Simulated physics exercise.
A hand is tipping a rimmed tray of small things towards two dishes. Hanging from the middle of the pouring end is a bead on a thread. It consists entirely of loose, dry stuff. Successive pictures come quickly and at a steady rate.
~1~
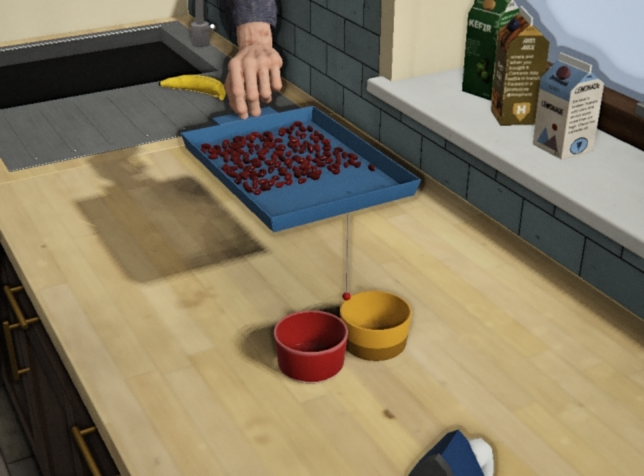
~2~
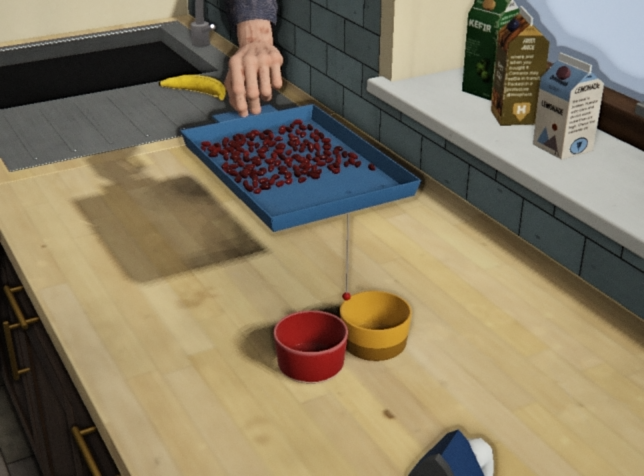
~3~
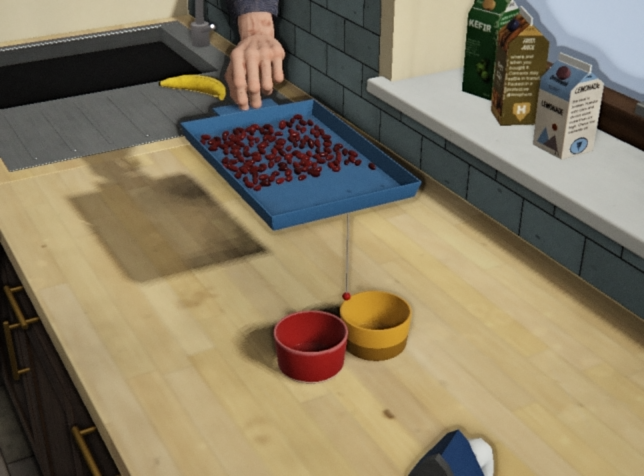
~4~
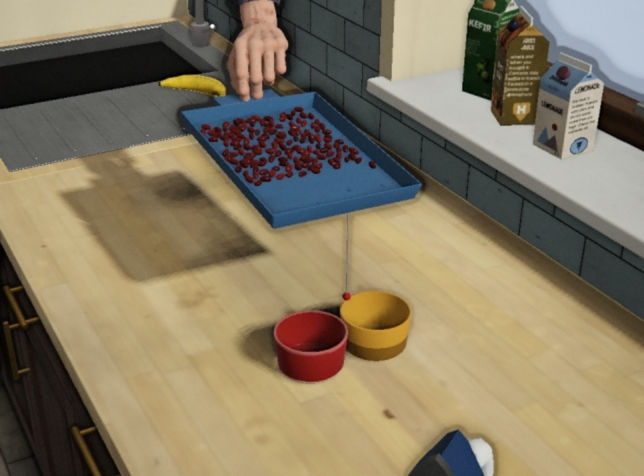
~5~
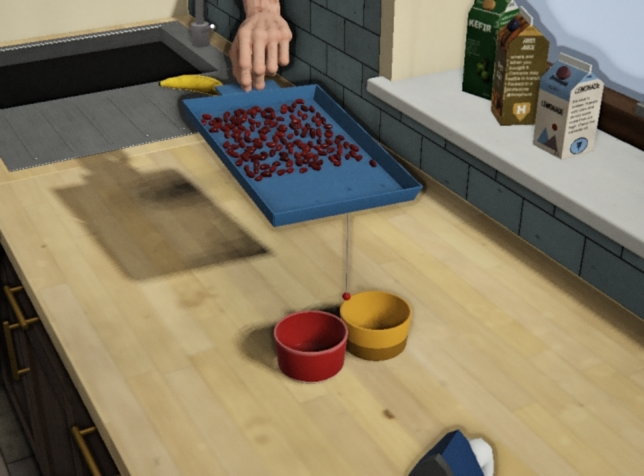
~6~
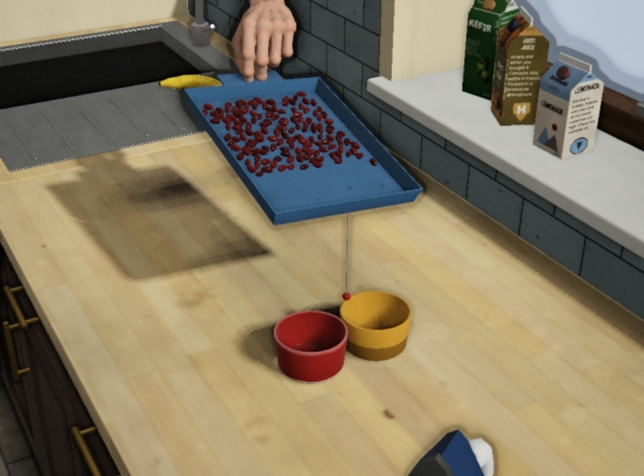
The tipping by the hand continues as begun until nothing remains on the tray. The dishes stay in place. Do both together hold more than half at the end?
Pretty clear the dishes gather a lesser part of what falls.
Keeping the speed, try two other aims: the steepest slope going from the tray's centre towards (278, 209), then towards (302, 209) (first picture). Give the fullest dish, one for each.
In the first case it's the one on the left, in the second the one on the left.
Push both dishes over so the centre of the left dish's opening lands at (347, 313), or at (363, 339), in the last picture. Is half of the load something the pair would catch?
Well, in excess of half at the first spot and not up to half at the second.
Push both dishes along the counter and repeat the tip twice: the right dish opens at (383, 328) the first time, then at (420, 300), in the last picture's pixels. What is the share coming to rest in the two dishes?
About 20 per cent first, then about 80 per cent.
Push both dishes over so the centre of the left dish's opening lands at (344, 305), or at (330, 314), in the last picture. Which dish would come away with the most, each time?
Trial one goes to the right of the two, trial two to the right of the two.
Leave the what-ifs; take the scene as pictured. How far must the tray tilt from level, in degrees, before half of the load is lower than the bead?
Reading: Some 110°.
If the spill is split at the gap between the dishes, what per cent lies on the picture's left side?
Near 0 %.
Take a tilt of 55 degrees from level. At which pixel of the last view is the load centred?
Close to (381, 186).
Soon after the last picture, tray tipped steeply; nearly all on the tray; a stray few in the air.
A little later, tray tipped right over; most on the tray; a stray few in the right dish; a small part outside both; a stray few in the air.
Later still, tray tipped past a quarter turn; about a quarter in the right dish; about two thirds outside both.
At rest, tray tipped past a quarter turn; none in the left dish; about a quarter in the right dish; about two thirds outside both.
